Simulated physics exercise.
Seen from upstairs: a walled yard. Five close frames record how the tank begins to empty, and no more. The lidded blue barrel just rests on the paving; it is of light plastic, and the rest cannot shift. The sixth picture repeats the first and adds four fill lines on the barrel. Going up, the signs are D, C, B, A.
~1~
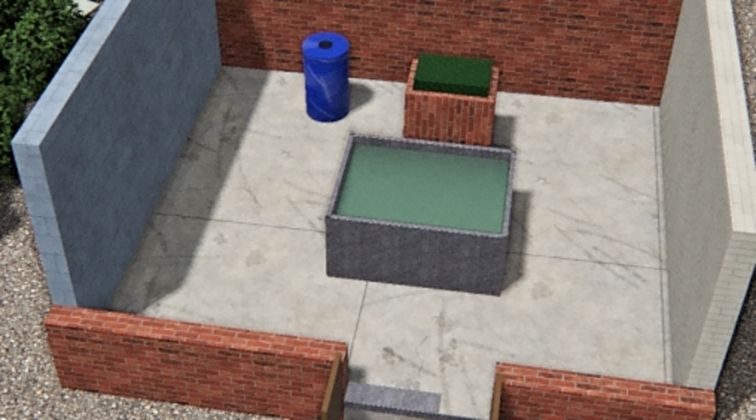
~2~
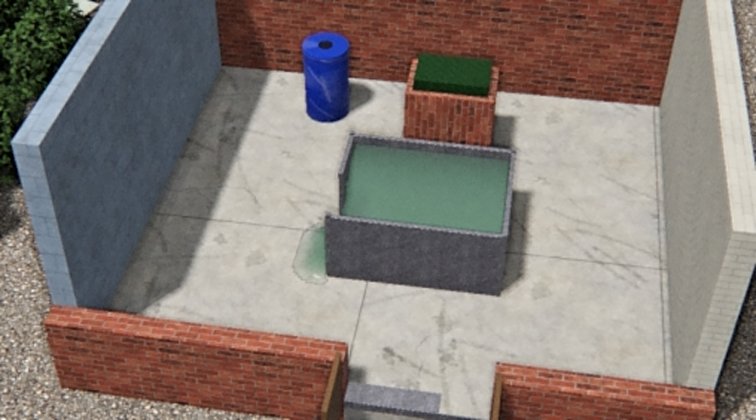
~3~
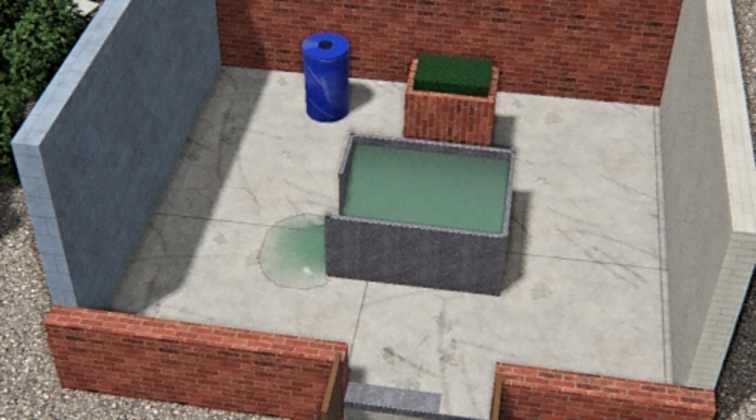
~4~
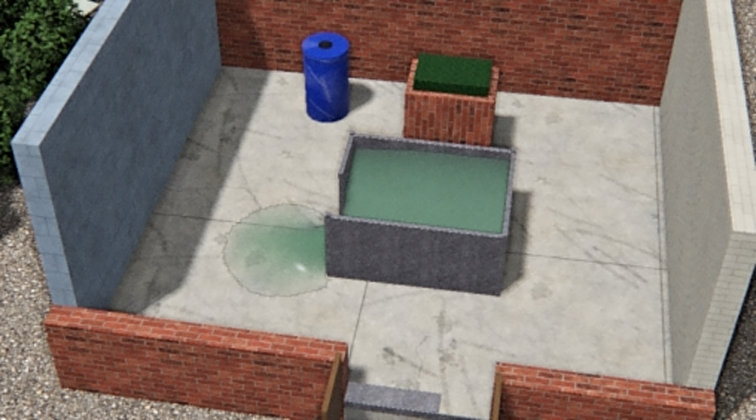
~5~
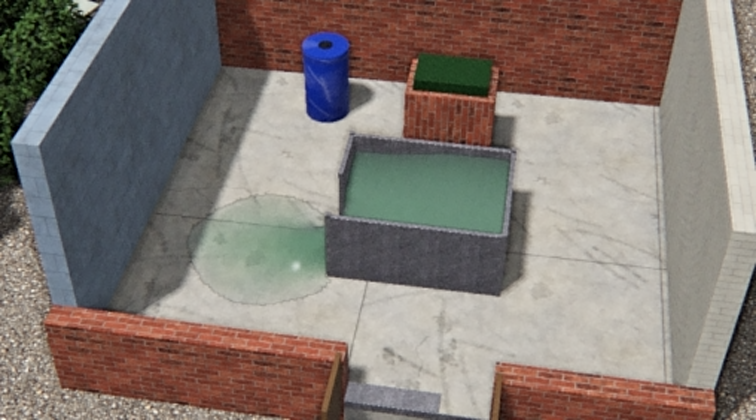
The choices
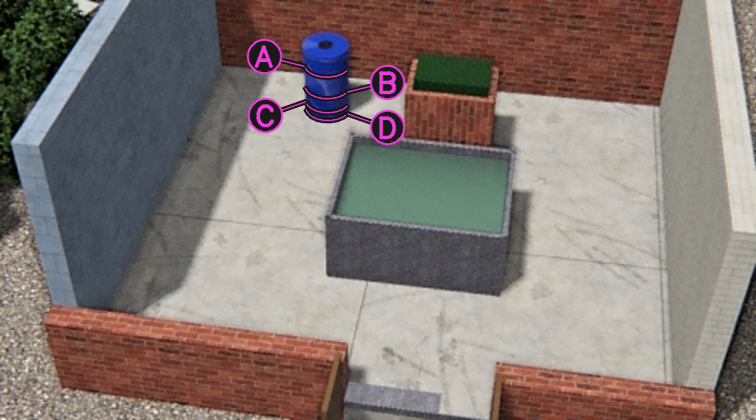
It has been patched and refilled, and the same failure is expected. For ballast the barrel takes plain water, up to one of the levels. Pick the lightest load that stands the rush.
Use level C.
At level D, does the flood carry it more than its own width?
Yes.
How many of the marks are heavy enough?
Three of the four.
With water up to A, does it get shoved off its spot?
No.
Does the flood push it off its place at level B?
No, not at all.
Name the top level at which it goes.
Level D.
On the marked copy, A at (322, 77); B at (323, 98); C at (323, 112); D at (323, 120); from the bottom up D, C, B, A.
With A, it does not move.
With B, it does not move.
With C, it does not move.
With D, it is pushed about twice its own width away.
